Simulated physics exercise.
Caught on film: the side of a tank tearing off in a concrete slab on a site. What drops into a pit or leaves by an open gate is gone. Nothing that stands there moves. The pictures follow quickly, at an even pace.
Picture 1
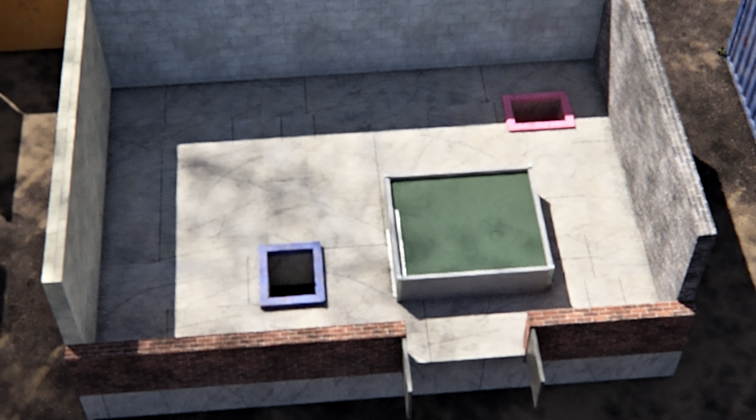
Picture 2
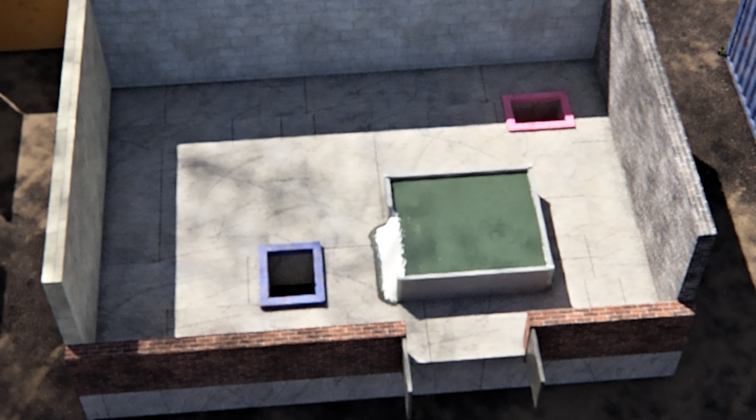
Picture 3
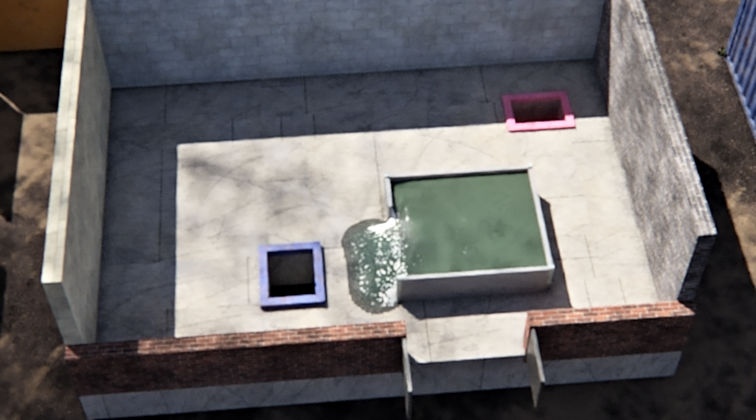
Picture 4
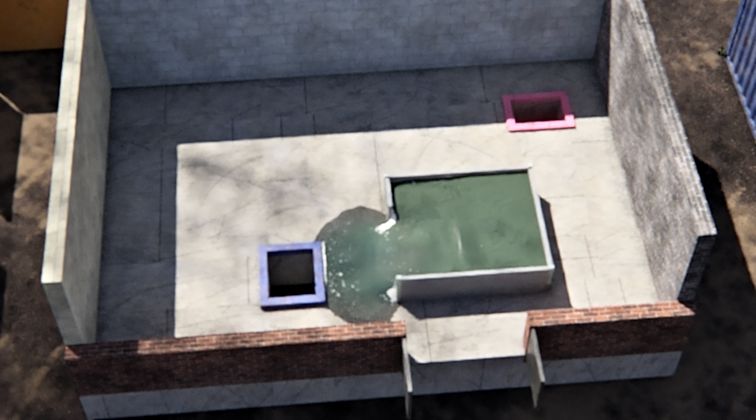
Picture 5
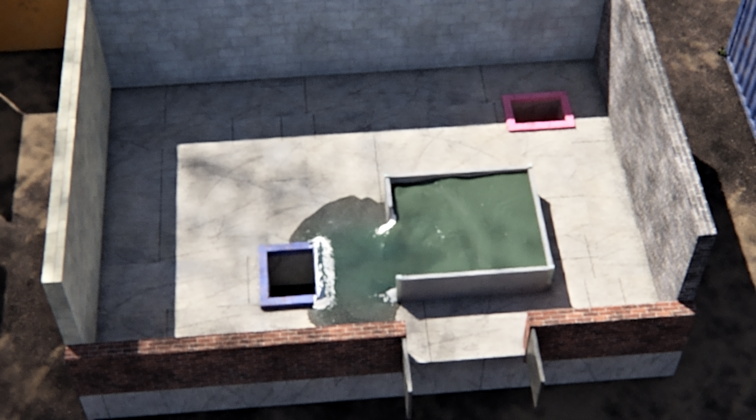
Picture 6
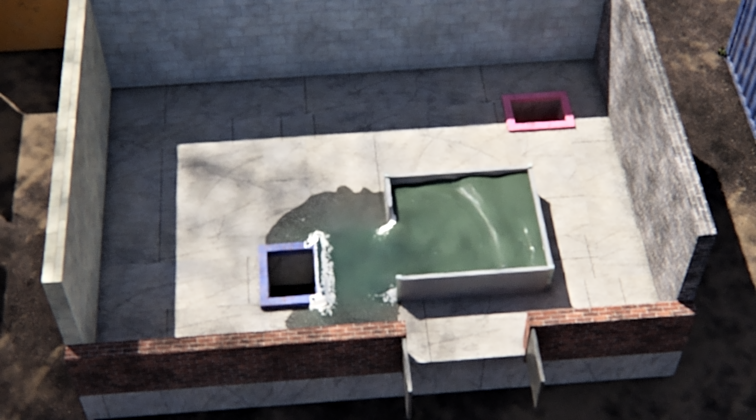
Green water bursting from the left side of a raised tank, spreading across a pale slab and foaming against a blue-framed pit.
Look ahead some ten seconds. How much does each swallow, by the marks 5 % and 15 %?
In the end: The gate takes less than 5 %; the blue pit takes more than 15 %; the pink pit takes less than 5 %.
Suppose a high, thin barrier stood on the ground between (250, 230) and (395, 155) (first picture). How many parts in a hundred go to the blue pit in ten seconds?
In per cent: Blue 25.
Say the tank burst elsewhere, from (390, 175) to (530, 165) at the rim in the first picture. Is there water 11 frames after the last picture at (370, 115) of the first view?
Answer: Covered.
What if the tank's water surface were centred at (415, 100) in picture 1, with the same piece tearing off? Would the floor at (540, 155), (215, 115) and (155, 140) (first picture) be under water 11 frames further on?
In turn: Not flooded, under water, wet.
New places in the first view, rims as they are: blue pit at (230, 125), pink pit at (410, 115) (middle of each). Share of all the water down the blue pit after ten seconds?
Parts in a hundred: Blue 2.
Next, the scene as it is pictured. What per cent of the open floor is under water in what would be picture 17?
Close to 25 %.
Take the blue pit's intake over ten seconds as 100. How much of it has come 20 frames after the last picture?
Near 85 in a hundred.
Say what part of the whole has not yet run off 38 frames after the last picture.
Some 78 per cent.
A moment on, water covers 15 % of the floor; the gate 0 %, the blue pit 6 %, the pink pit 0 %.
Next, water covers 25 % of the floor; the gate 0 %, the blue pit 12 %, the pink pit 0 %.
Then, water covers 50 % of the floor; the gate 0 %, the blue pit 18 %, the pink pit 0 %.
Later, water covers 60 % of the floor; the gate 1 %, the blue pit 21 %, the pink pit 0 %.
In the end, water covers 75 % of the floor; the gate 1 %, the blue pit 21 %, the pink pit 0 %.
